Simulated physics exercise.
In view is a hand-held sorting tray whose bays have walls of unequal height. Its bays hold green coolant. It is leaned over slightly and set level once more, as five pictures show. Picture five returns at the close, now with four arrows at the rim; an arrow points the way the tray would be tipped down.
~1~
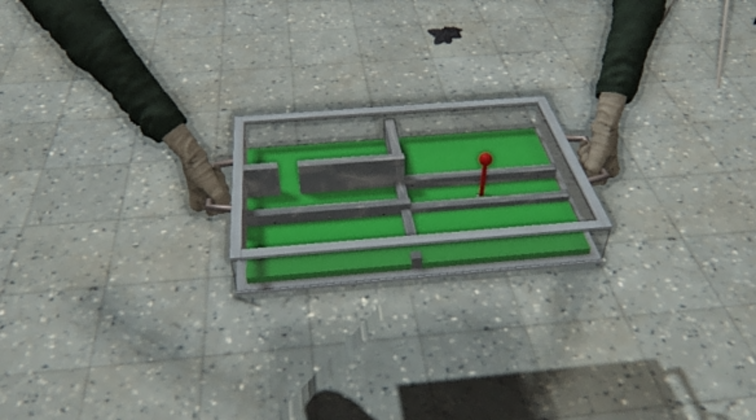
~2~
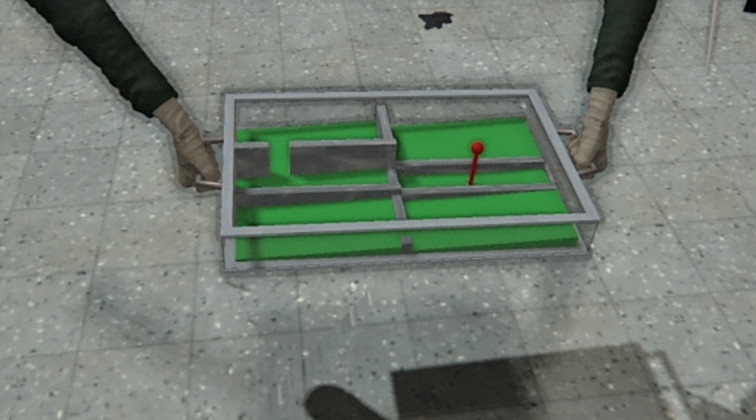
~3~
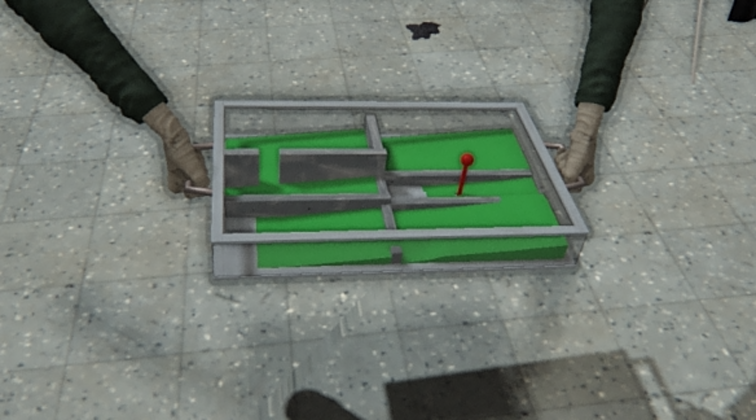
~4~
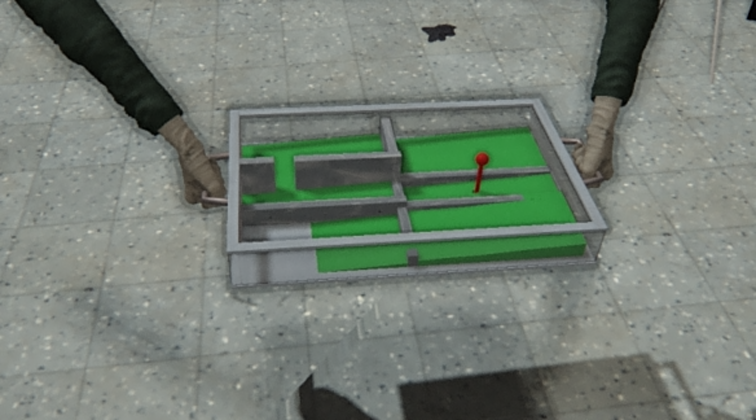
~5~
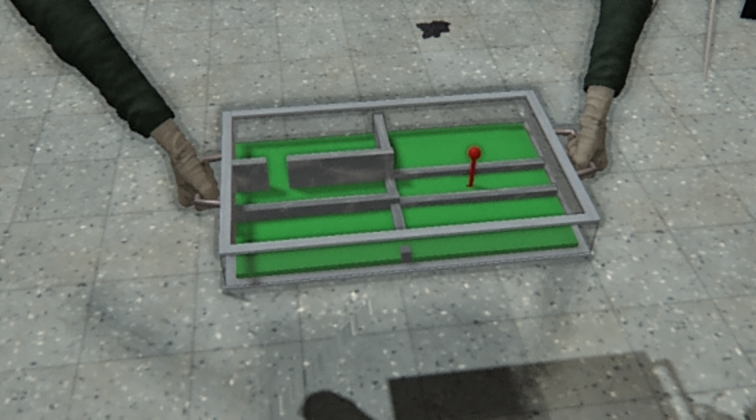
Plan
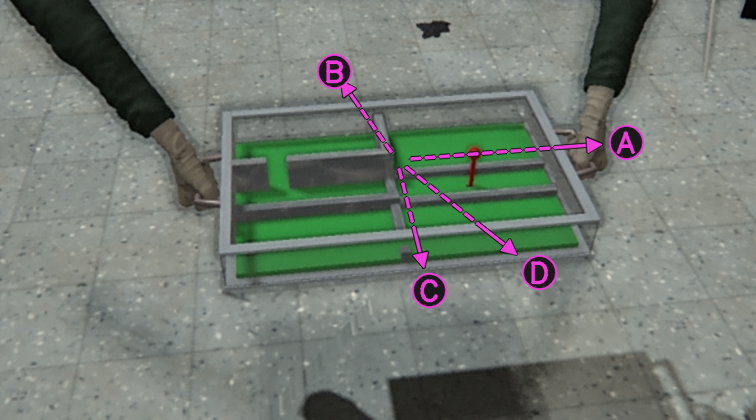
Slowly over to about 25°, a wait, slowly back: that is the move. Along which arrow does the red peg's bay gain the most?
A works best here.
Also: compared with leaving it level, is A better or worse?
Direction A is better.
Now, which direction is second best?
That would be C.
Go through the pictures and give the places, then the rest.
In the first frame, the tray is level; deepest in the back right bay, at (469, 155), shallowest in the centre right; red peg at (486, 159).
The second frame shows tipped about 3° down to the right; no wall is crossed.
The third frame shows tipped about 5° down to the right; liquid runs over the wall between the front right and centre right bays; red peg at (467, 160).
The fourth frame shows tipped about 3° down to the right; liquid runs over the wall between the front right and centre right bays.
In the fifth frame, the tray is level; deepest in the back right bay, at (458, 149), shallowest in the centre right; red peg at (475, 153).
On the marked copy, A ends at (596, 144); B ends at (344, 85); C ends at (422, 262); D ends at (512, 250).
If A is chosen, about 15 % of the liquid ends in the peg's bay; nothing spills.
If B is chosen, about 3 % of the liquid ends in the peg's bay; nothing spills.
If C is chosen, about 9 % of the liquid ends in the peg's bay; nothing spills.
If D is chosen, about 3 % of the liquid ends in the peg's bay; about 39 % goes over the rim.
